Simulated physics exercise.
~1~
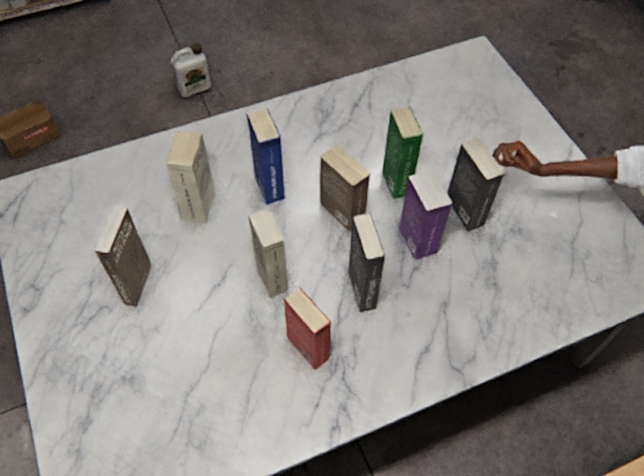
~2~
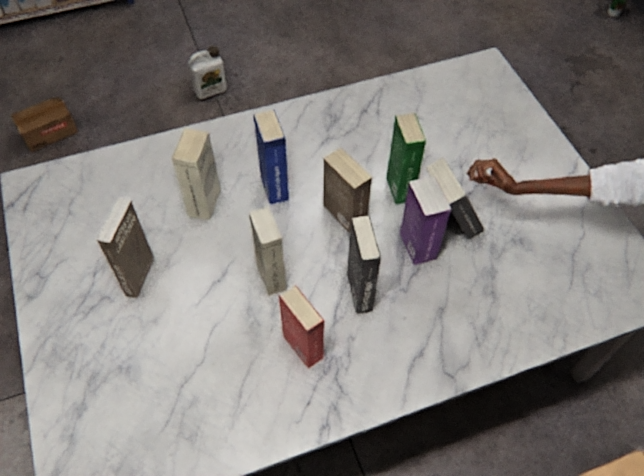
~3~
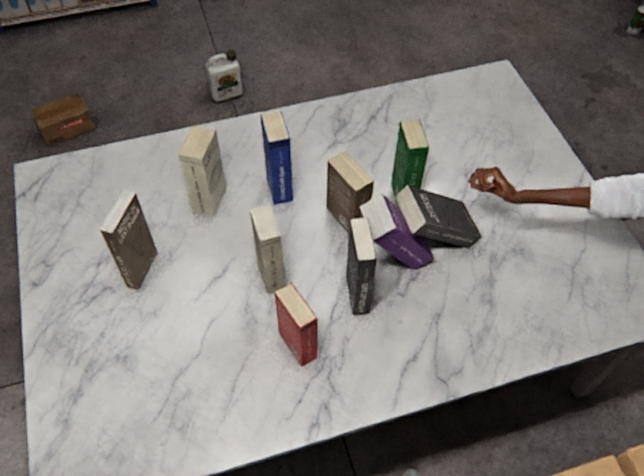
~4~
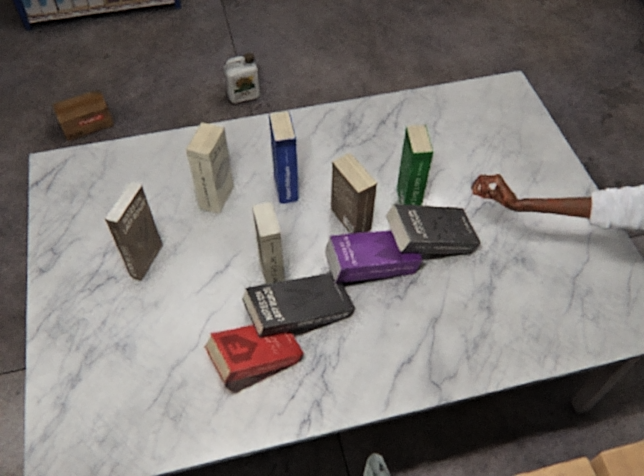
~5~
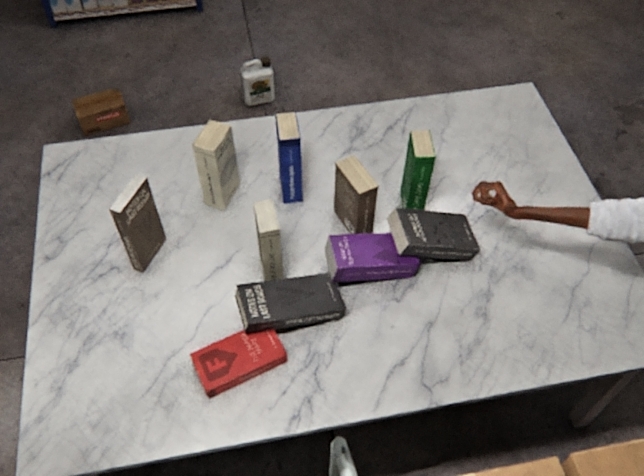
To begin with, ten thick books stand upright across a marble-patterned table while a hand reaches in from the right to the dark book nearest it. That book tips left and leans against the purple one, the hand staying close by. The purple book then tilts over in turn as the dark one sinks lower behind it. Next, another dark book goes down toward the left, and the red book at the front falls as well. At the end, those four lie in a staggered line, while six others, including the green and blue ones, remain standing.
